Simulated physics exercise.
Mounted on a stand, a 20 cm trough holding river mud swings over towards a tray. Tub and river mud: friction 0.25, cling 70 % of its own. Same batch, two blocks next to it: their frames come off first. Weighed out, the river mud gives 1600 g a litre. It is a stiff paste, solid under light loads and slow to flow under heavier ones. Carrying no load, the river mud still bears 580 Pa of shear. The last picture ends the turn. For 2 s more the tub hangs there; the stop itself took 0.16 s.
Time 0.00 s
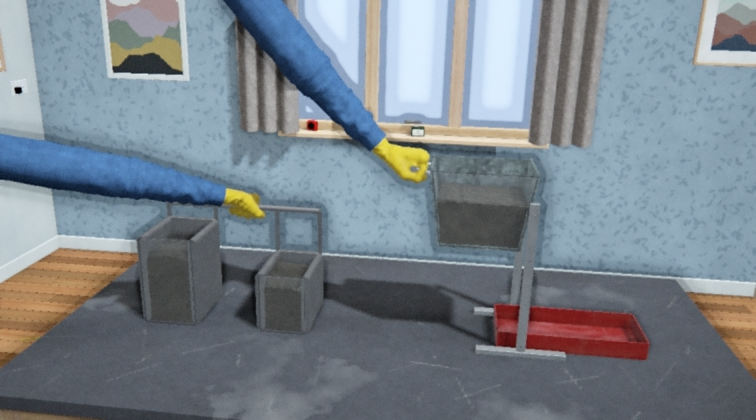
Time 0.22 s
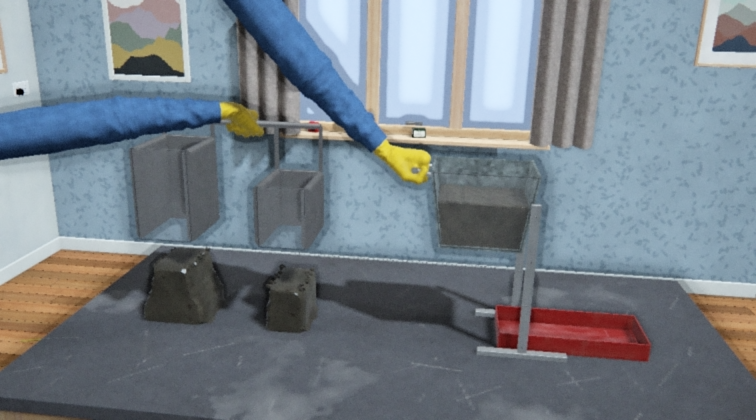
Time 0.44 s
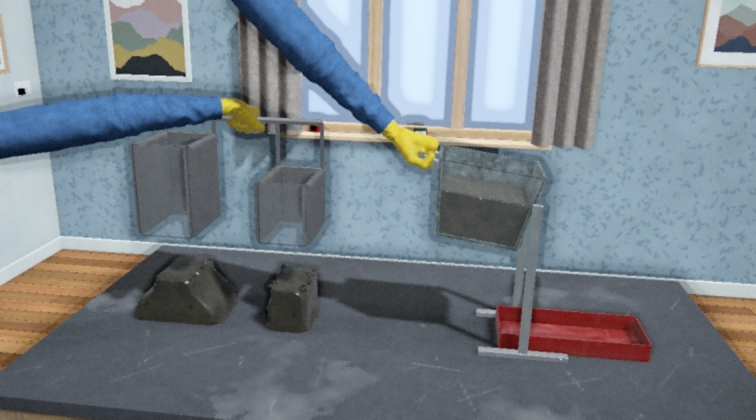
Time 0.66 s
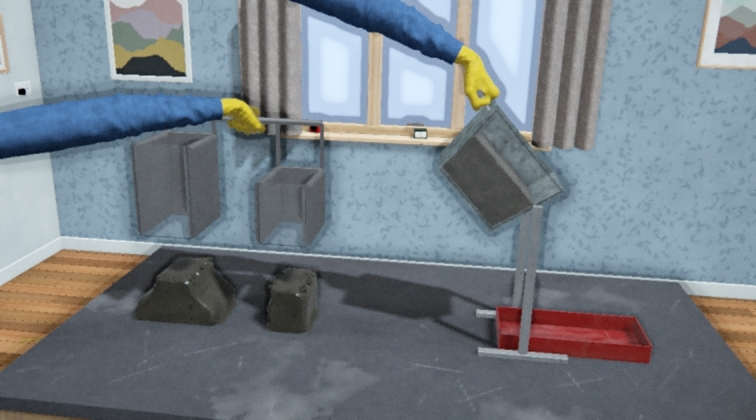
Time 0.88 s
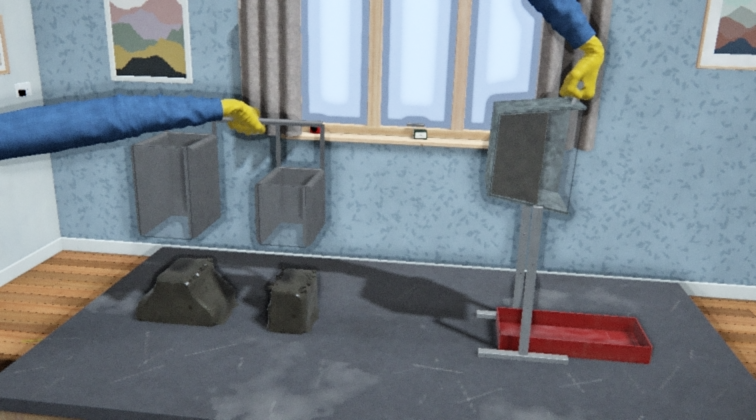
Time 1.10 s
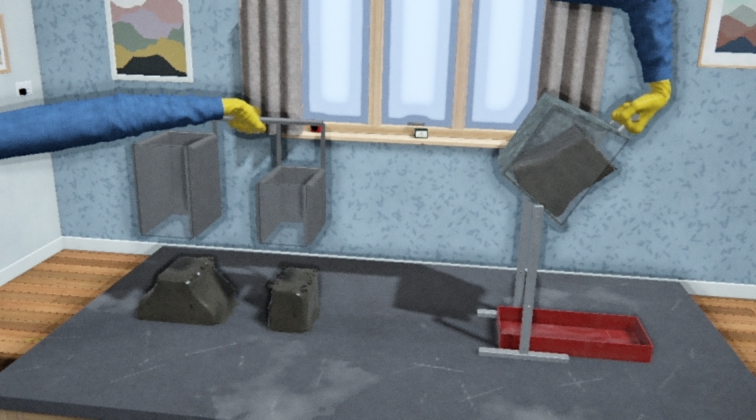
Gloved hands lift moulds off two mud blocks, the left slumping, then tilt a trough rightward.
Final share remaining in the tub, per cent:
Near 0 %.
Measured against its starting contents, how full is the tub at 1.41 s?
Around 0 percent stays in the tub.
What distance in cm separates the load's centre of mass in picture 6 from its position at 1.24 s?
Close to 19 centimetres.
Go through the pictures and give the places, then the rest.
The first picture shows handle-side rim at (433, 170), tilt 0 degrees; top of the river mud at (463, 202); blocks stand 22 cm, 14 cm (left to right).
The second picture shows handle-side rim at (435, 172), tilt 0 degrees; top of the river mud at (464, 203); blocks stand 18 cm, 14 cm (left to right).
The third picture shows handle-side rim at (442, 159), tilt 8 degrees; top of the river mud at (446, 191); blocks stand 14 cm, 14 cm (left to right).
The fourth picture shows handle-side rim at (498, 110), tilt 48 degrees; top of the river mud at (472, 138); blocks stand 14 cm, 14 cm (left to right).
The fifth picture shows handle-side rim at (584, 110), tilt 92 degrees; top of the river mud at (544, 113); blocks stand 14 cm, 14 cm (left to right).
The sixth picture shows handle-side rim at (629, 141), tilt 121 degrees; top of the river mud at (584, 138); blocks stand 14 cm, 14 cm (left to right).
After 1.24 s, the tub is at 121 degrees and holds 15 %.
After 1.41 s, the tub is at 121 degrees and holds 0 %.
After 1.58 s, the tub is at 121 degrees and holds 0 %.
After 1.75 s, the tub is at 121 degrees and holds 0 %.
After 3.10 s, at the end, the tub is at 121 degrees and holds 0 %.
